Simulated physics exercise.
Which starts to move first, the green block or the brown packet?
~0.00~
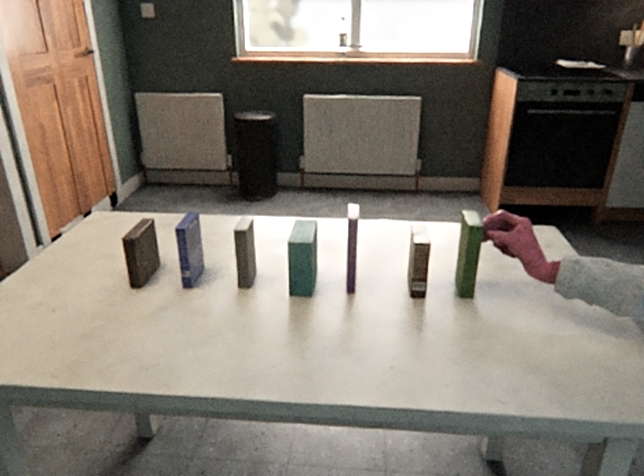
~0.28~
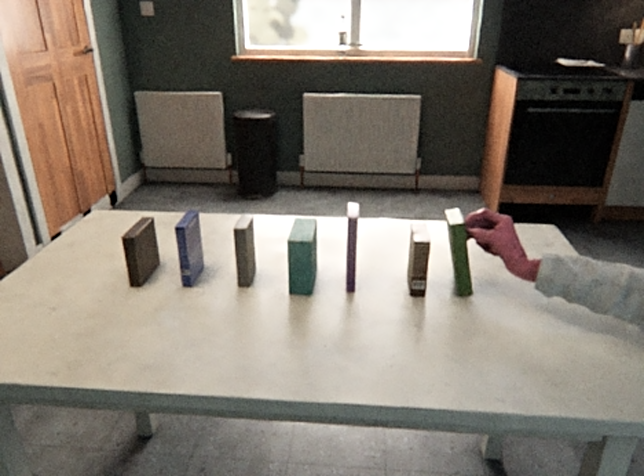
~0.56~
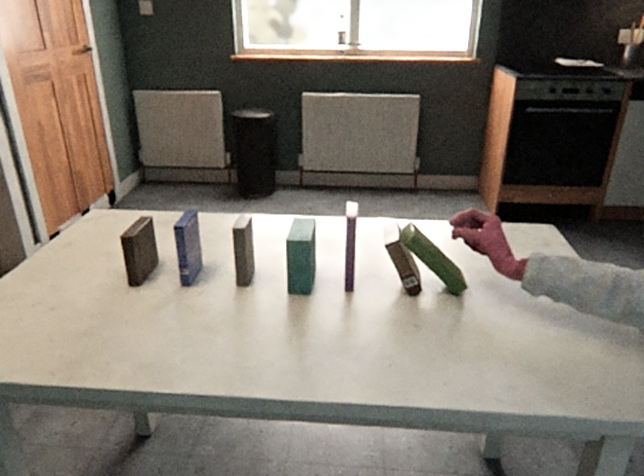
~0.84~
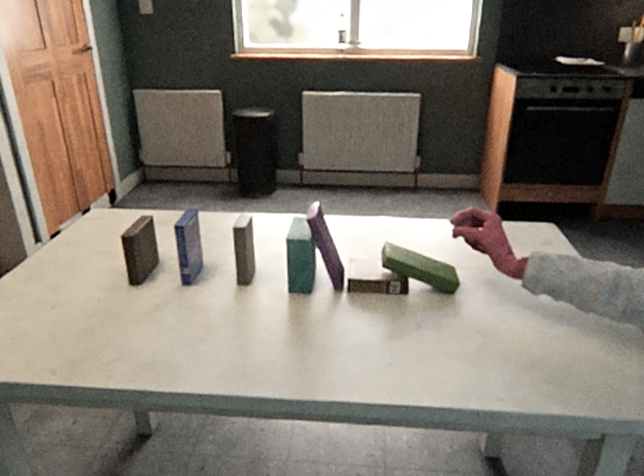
The green block starts to move first, tipping left under the fingertips while the brown packet is still upright. The brown packet only begins to lean afterwards.
A hand in a pale sleeve reaches in from the right to the green block at the end of a spaced row of seven upright pieces on a white table, seen from the front in a kitchen with a slightly swaying view. From the left stand black, blue, grey, turquoise, purple, brown and green pieces. The fingertips tip the green block leftward, then stay back as it leans into the brown packet. The brown packet falls flat and the purple block tilts left against the turquoise one. At the end the green block rests slanted on the brown packet, while the four leftmost pieces still stand.
